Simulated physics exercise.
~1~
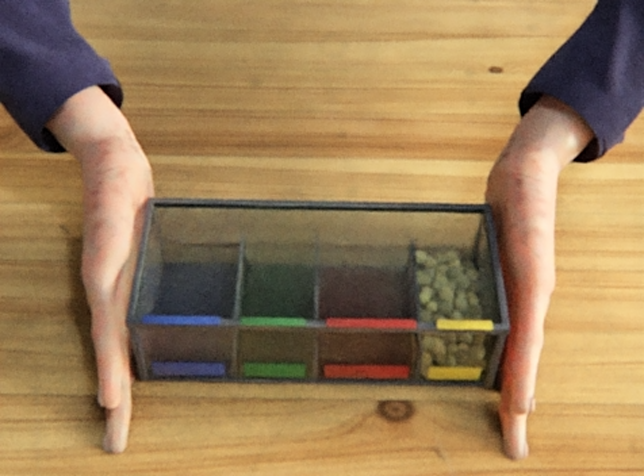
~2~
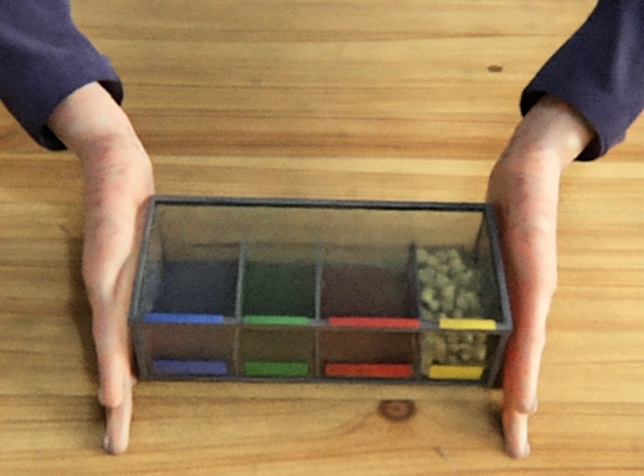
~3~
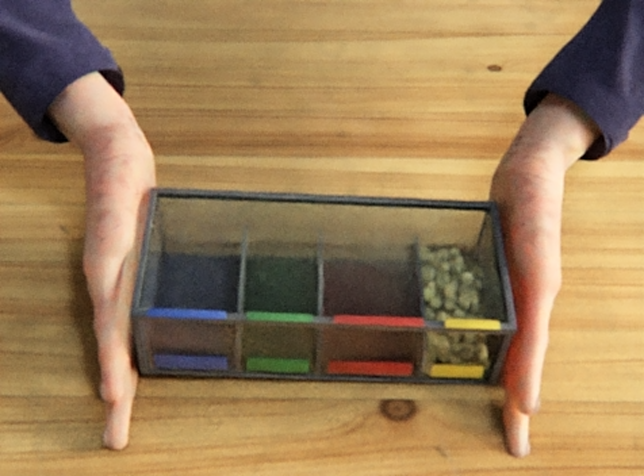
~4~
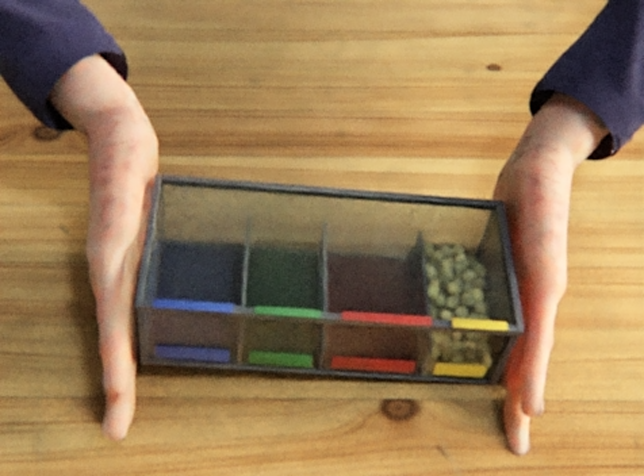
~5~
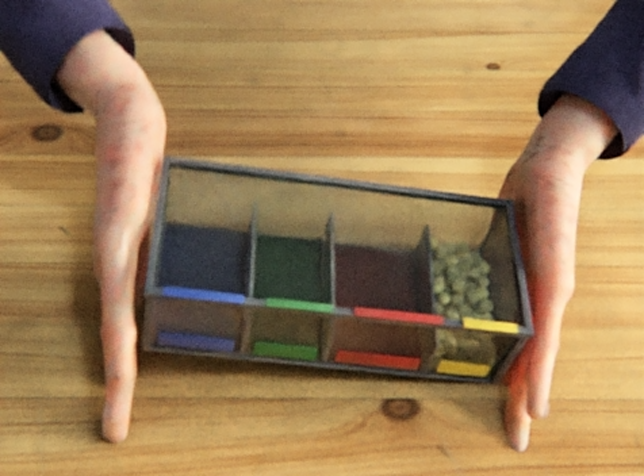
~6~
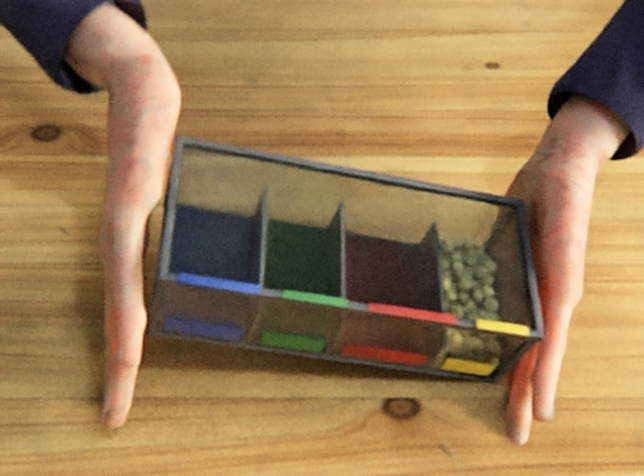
Two hands hold a divided clear box of beans and gradually raise its left end.
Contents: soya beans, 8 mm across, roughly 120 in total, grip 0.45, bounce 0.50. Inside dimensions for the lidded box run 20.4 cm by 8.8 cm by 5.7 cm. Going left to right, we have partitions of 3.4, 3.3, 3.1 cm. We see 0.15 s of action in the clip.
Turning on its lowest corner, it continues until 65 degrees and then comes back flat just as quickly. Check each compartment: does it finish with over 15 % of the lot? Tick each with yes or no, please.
Red - no; blue - no; green - no; yellow - yes.
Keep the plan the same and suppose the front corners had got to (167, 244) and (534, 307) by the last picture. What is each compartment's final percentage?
Each compartment ends like this: Red 0 per cent, blue 0 per cent, green 0 per cent, yellow 100 per cent.
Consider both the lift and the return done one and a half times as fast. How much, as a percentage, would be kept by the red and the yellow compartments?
My answer: Red gets 0 %, while yellow gets 100 %.
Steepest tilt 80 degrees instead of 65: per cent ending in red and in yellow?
With that change it's red at 0 per cent and yellow at 100 per cent.
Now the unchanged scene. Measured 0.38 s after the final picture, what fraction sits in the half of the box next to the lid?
Estimate: Near 10 per cent.
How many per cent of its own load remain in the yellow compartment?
Around 100 %.
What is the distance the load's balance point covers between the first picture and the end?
I'd put the distance at roughly 0.5 cm.
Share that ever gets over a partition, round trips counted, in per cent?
The share comes out near 0 per cent.
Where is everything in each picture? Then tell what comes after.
The first picture shows box tilt 0 degrees, front corners at (134, 320) and (501, 326); yellow 100 %.
The second picture shows box tilt 1 degrees, front corners at (135, 318) and (504, 326).
The third picture shows box tilt 3 degrees, front corners at (138, 312) and (508, 326).
The fourth picture shows box tilt 6 degrees, front corners at (143, 303) and (515, 327), lowest corner right front.
The fifth picture shows box tilt 11 degrees, front corners at (153, 290) and (524, 330), lowest corner right front.
The sixth picture shows box tilt 16 degrees, front corners at (166, 276) and (535, 333), lowest corner right front; yellow 100 %.
Then, 0.38 s after the last picture, tilt 64 degrees; yellow 100 %.
Then, 0.64 s after the last picture, tilt 25 degrees; yellow 100 %.
Then, 1.00 s after the last picture, tilt 0 degrees; yellow 100 %.
In the end, red 0 %, blue 0 %, green 0 %, yellow 100 %.
